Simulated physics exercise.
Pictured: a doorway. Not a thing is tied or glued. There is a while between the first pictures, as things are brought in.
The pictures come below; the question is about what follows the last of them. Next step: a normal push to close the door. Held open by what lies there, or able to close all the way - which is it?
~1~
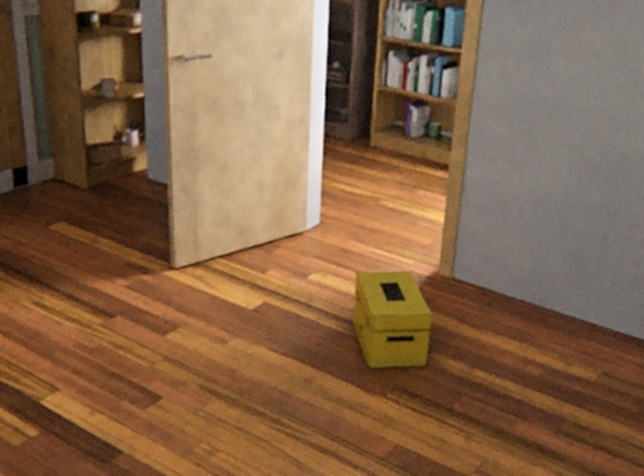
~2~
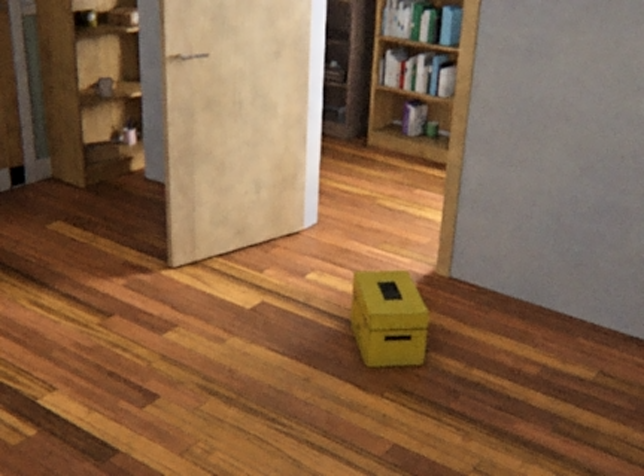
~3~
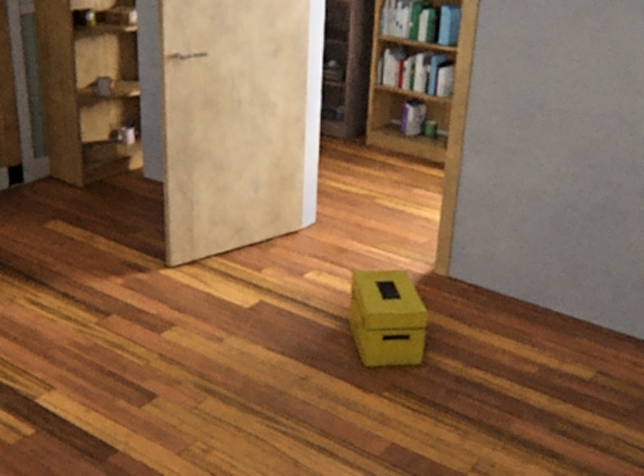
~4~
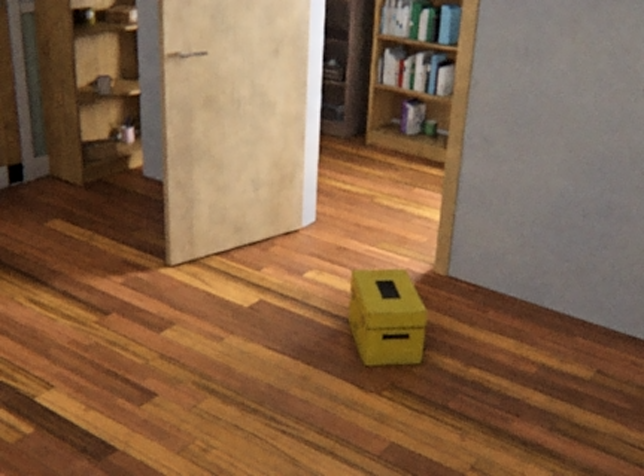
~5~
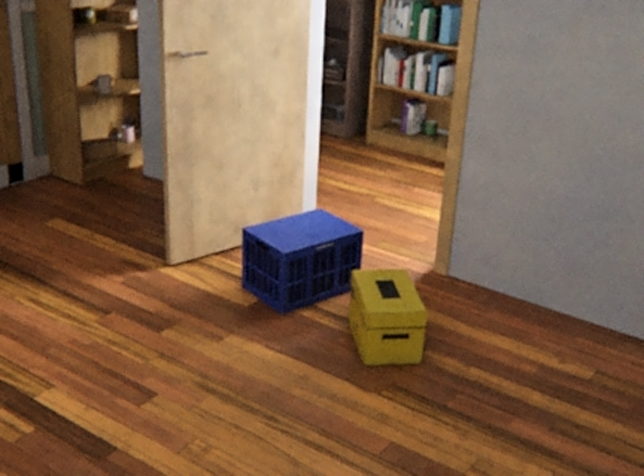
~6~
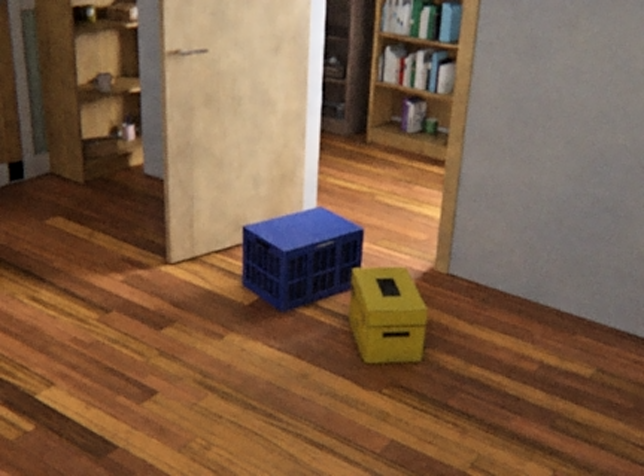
Held open.
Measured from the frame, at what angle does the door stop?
It stays open at around 60°.
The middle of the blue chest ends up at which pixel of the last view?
At about (336, 259).
Then, 0.50 s past the last view, open by 91°.
Then, 0.80 s past the last view, open by 74°; blue chest displaced a little near (307, 257).
Then, 1.00 s past the last view, open by 68°; blue chest displaced a little near (321, 258).
Then, 1.20 s past the last view, open by 65°; blue chest displaced a little near (330, 259).
Finally, open by 62°; moved from the start, blue chest; yellow toolbox still in place. Final places as the last picture's camera would see them, blue chest near (336, 259).
